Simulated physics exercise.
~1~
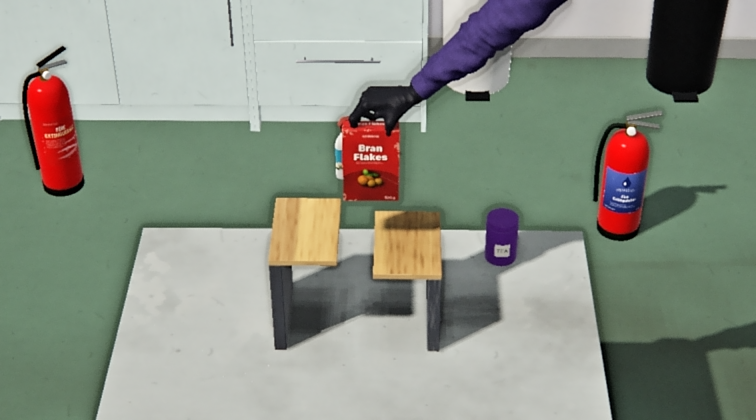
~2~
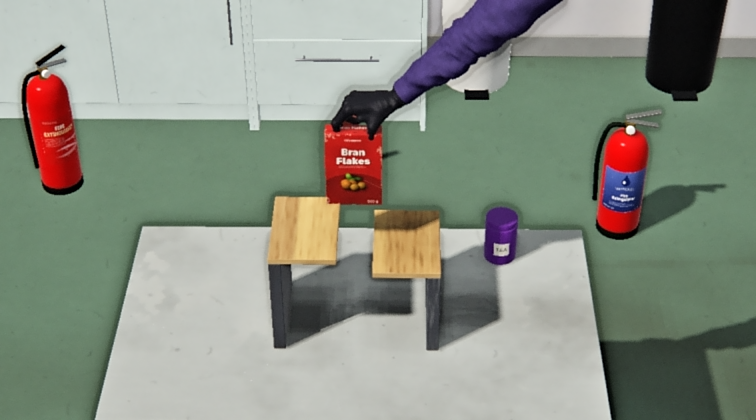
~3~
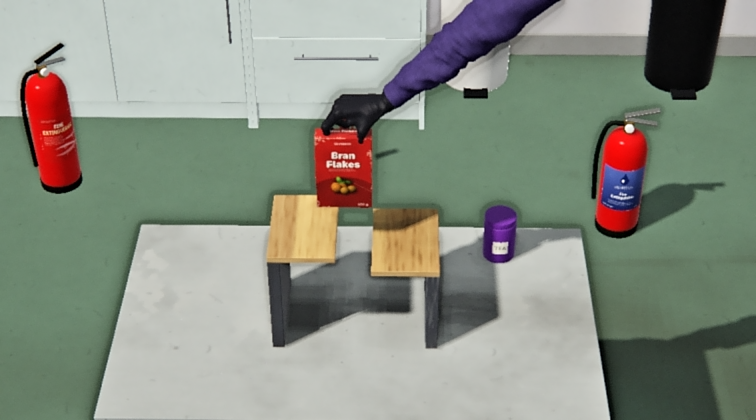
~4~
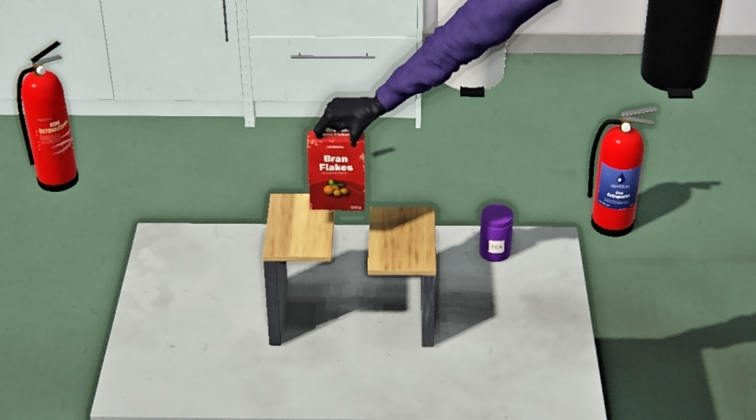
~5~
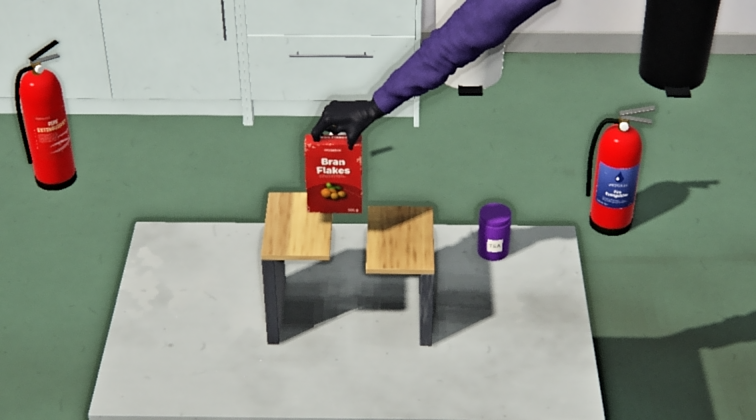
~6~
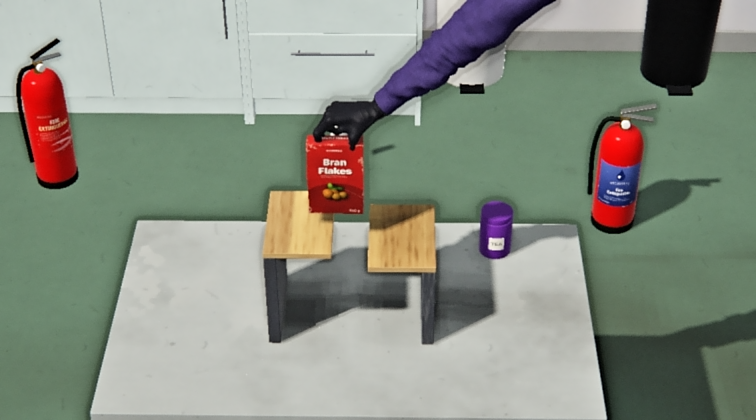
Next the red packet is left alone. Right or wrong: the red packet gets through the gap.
Wrong.
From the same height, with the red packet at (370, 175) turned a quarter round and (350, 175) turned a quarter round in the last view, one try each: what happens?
On try one it gets jammed, and on try two it slips past.
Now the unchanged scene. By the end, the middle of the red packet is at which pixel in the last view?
Near pixel (381, 213).
Then, 0.40 s later than the last frame, red packet tilted by 18° near (349, 191).
Then, 0.50 s later than the last frame, red packet tilted by 46° near (366, 202).
When it is over, lying over on the stand or table, red packet; purple jar as before. End places, in pixels of the last picture, red packet near (381, 213). The packet lodges.
